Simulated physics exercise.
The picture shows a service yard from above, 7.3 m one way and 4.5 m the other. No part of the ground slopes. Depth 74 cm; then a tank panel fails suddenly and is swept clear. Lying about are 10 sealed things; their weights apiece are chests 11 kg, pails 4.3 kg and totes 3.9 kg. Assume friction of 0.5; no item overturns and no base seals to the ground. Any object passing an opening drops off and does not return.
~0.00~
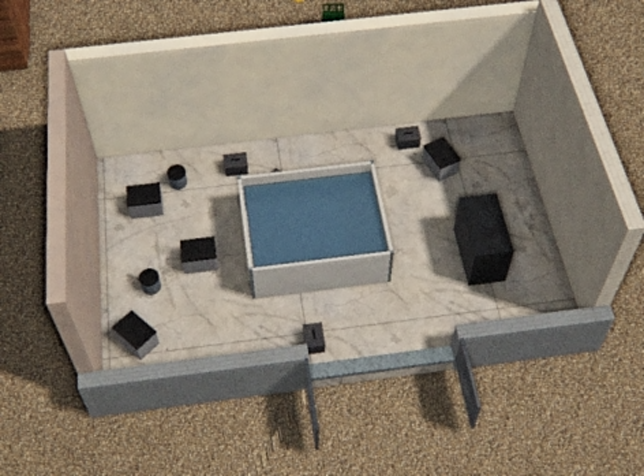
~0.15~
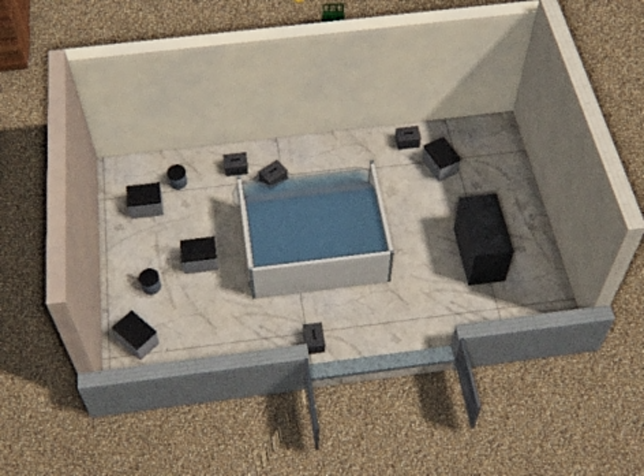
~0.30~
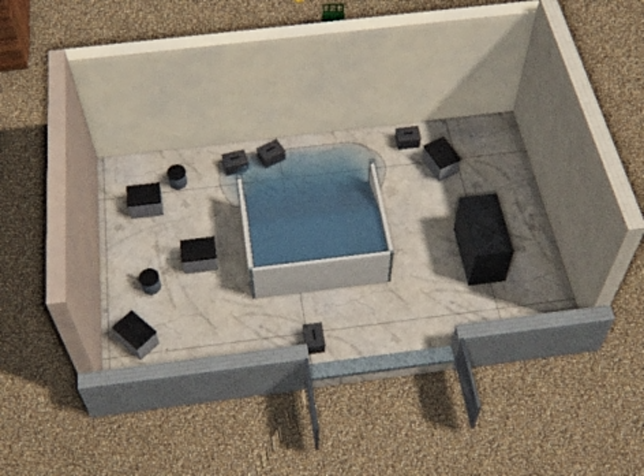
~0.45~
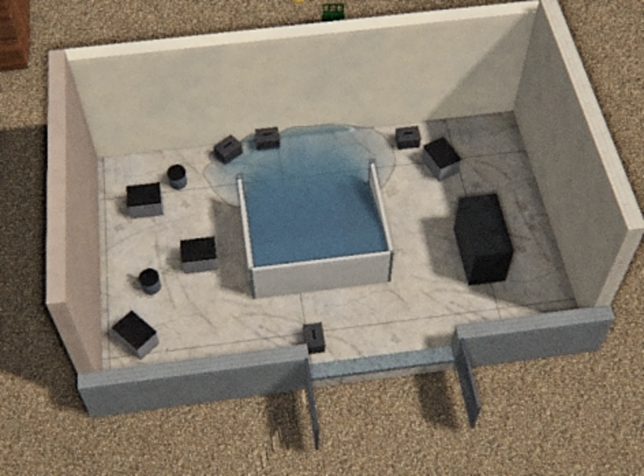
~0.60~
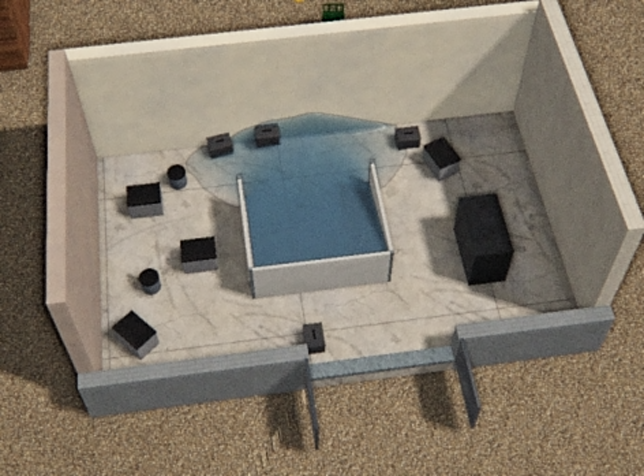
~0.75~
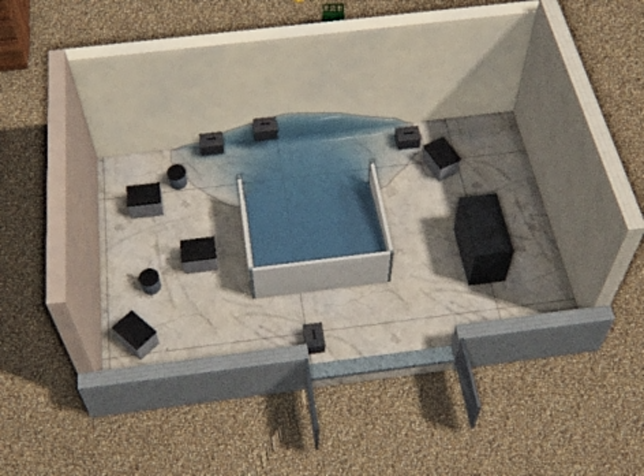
In this clip, blue water spills from the back of a white-walled basin in a walled yard and spreads across the floor to the rear wall, shifting two small dark boxes backward, one also drifting left, while other objects stay still.
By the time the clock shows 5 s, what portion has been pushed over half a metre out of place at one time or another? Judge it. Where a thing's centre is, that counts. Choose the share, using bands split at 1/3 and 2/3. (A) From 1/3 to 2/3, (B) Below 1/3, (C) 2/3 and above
The answer is C.
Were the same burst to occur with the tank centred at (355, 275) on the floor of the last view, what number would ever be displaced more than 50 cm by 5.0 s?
That would give 8.
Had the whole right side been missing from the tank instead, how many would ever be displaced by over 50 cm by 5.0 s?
Count: 6.
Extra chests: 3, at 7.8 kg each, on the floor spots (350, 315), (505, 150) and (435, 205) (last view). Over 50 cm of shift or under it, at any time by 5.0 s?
Answers in order are does not cross, crosses the line and crosses the line.
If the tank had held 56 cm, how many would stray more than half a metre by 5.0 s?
The count would be 8.
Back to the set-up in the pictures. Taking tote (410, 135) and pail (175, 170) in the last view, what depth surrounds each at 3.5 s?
19 and 4 cm.
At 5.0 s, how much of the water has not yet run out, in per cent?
Roughly 100 percent.
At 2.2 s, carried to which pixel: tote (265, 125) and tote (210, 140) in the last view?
Near (125, 158) and (109, 199).
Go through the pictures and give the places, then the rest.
In the first picture, a tote at (274, 179) rests on the ground; a tote at (235, 160), on the bottom; water covers 3.5 m2; 0 of 10 have shifted.
In the second picture, a tote at (273, 171), on the bottom, 17 cm from its start; a tote at (235, 160), on the bottom; 4.7 m2 under water; 1 of 10 have shifted.
In the third picture, a tote at (271, 149) rests on the ground, 62 cm from its start; a tote at (235, 158), on the bottom, 4 cm from its start; 6.2 m2 under water; 1 of 10 have shifted.
In the fourth picture, a tote at (267, 134) floats, 95 cm from its start; a tote at (228, 145) rests on the ground, 33 cm from its start; 7.5 m2 under water; 2 of 10 have shifted.
In the fifth picture, a tote at (267, 131), afloat, 95 cm from its start; a tote at (220, 141) rests on the ground, 48 cm from its start; water covers 8.1 m2; 2 of 10 have shifted.
In the sixth picture, a tote at (265, 124), afloat, 95 cm from its start; a tote at (211, 139), afloat, 58 cm from its start; 8.5 m2 under water; 2 of 10 have shifted.
After 1.1 s 2 of 10 are over 50 cm from their spots; 2 afloat.
After 2.2 s 6 of 10 are over 50 cm from their spots; 3 afloat.
After 3.5 s 8 of 10 are over 50 cm from their spots; 4 afloat.
After 5.0 s 8 of 10 are over 50 cm from their spots, and 8 have been at some point; 7 afloat.
